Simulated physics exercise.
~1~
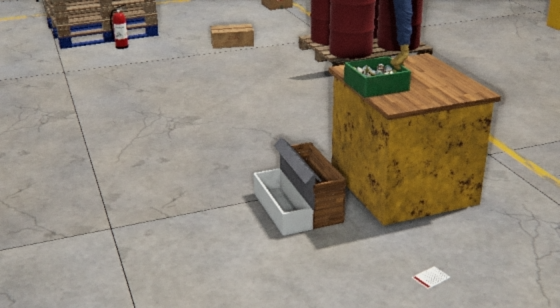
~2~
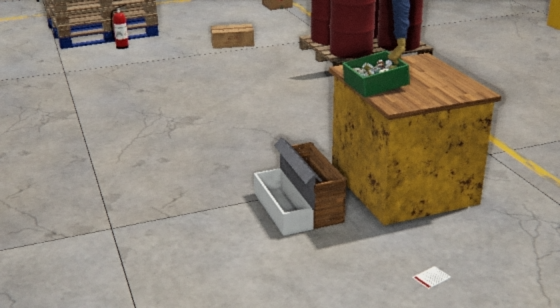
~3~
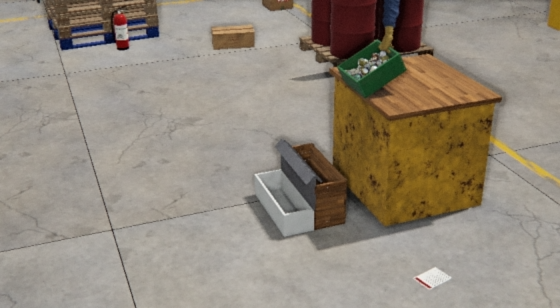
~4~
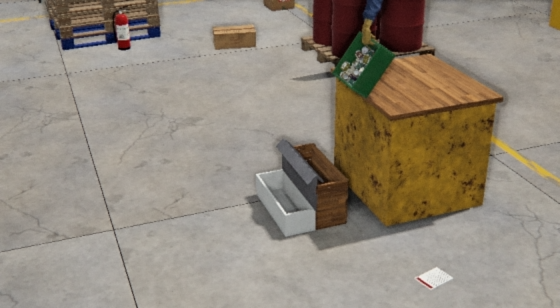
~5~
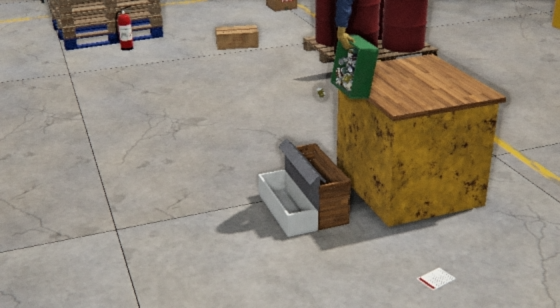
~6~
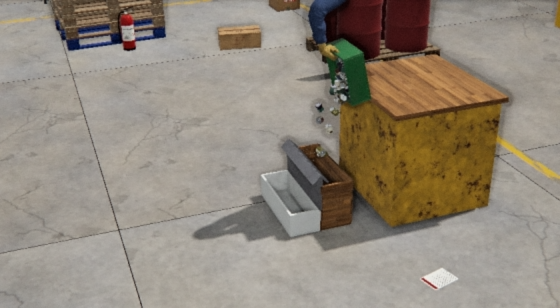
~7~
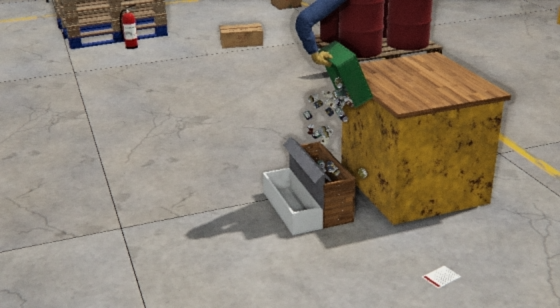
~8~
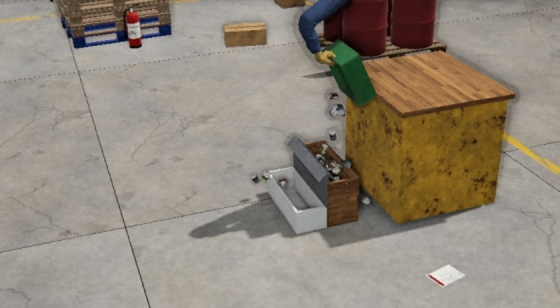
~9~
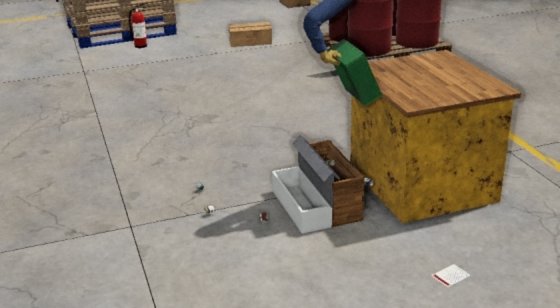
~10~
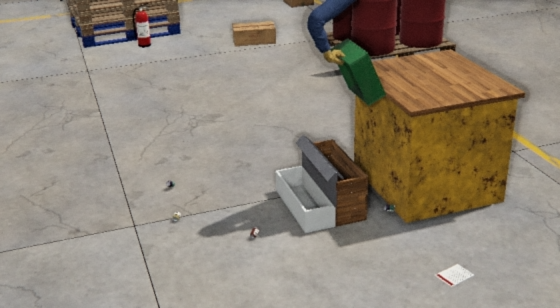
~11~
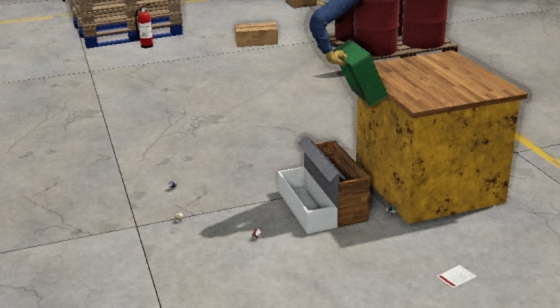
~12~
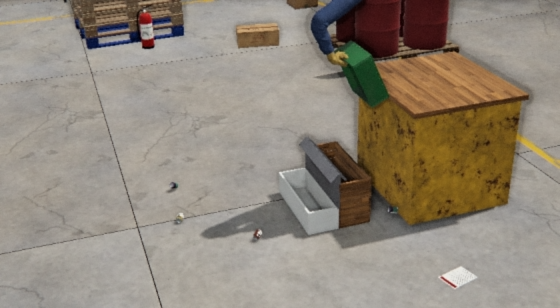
Gloved hand tipping a green crate off a bench, spilling small cans into a wooden tote, a few scattering across the floor.
